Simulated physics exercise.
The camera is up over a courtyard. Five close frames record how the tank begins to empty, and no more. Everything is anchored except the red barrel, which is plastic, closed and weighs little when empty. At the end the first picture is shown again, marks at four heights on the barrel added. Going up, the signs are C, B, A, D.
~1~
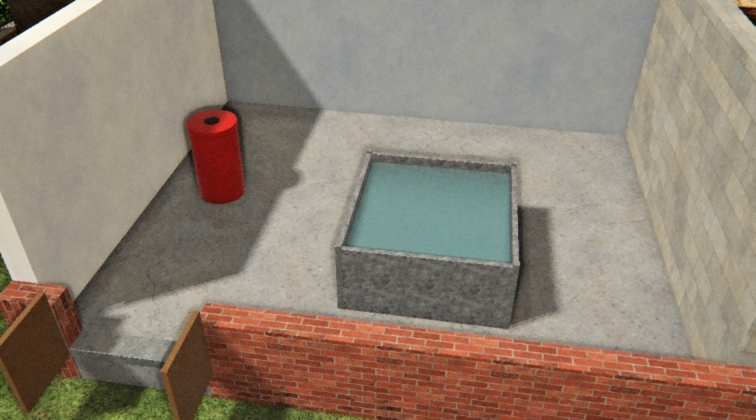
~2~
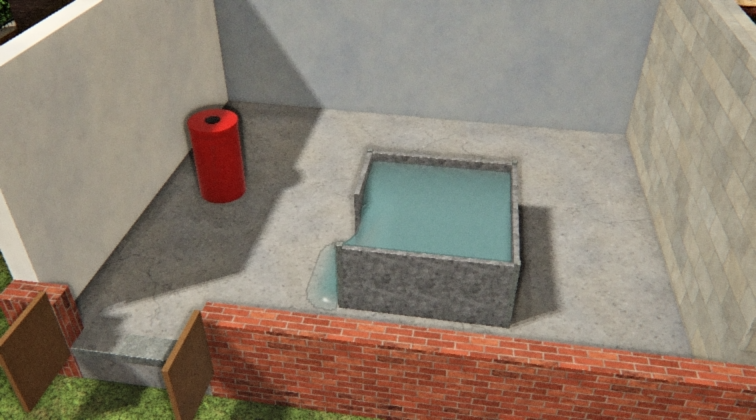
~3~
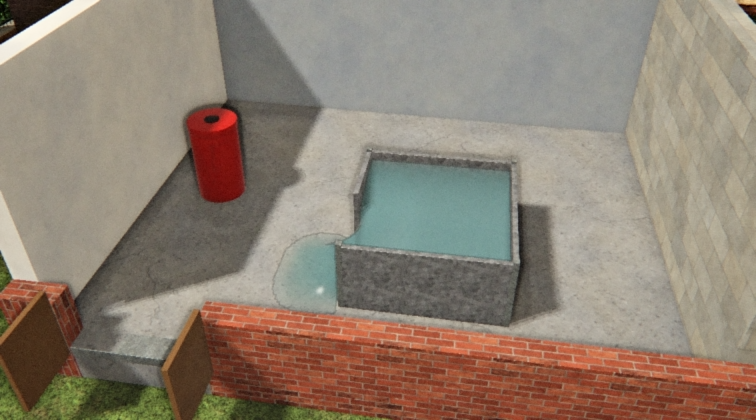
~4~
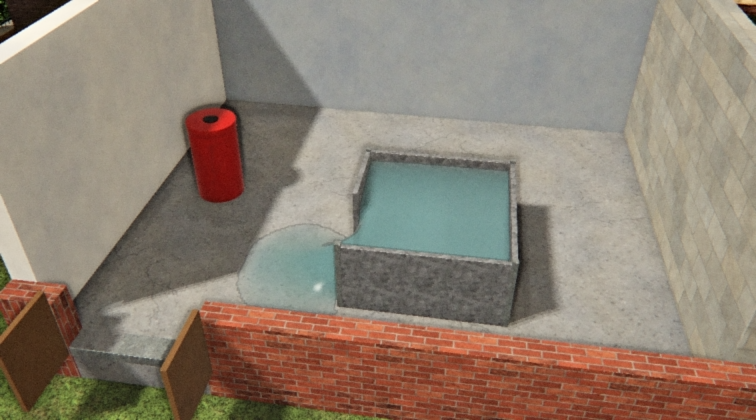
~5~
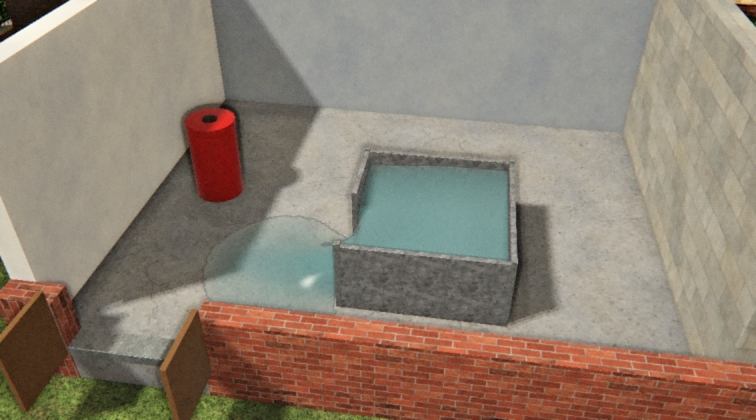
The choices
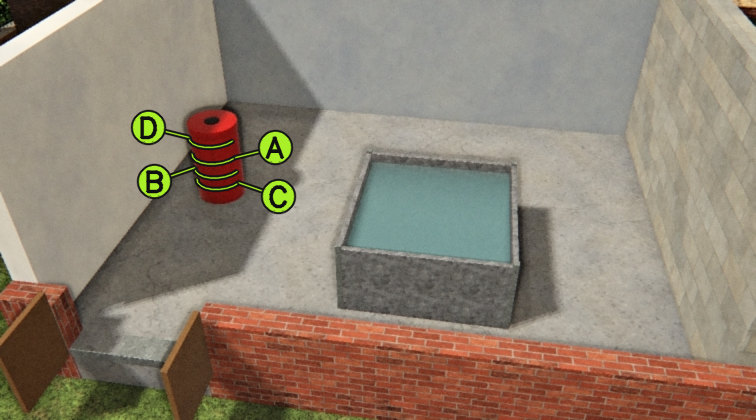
Water pours through a gap that opens in the left side of a full stone tank in a walled courtyard, spreading leftward across the ground in a widening puddle, while a red barrel stands still near the left wall.
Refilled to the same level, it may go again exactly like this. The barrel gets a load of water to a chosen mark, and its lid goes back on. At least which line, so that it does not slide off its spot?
C.
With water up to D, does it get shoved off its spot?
No.
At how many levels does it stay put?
All four.
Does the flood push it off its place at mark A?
No.
On the marked copy, A at (207, 164); B at (210, 177); C at (212, 189); D at (204, 147); from the bottom up C, B, A, D.
For mark A, it does not move.
For mark B, it does not move.
For mark C, it does not move.
For mark D, it does not move.
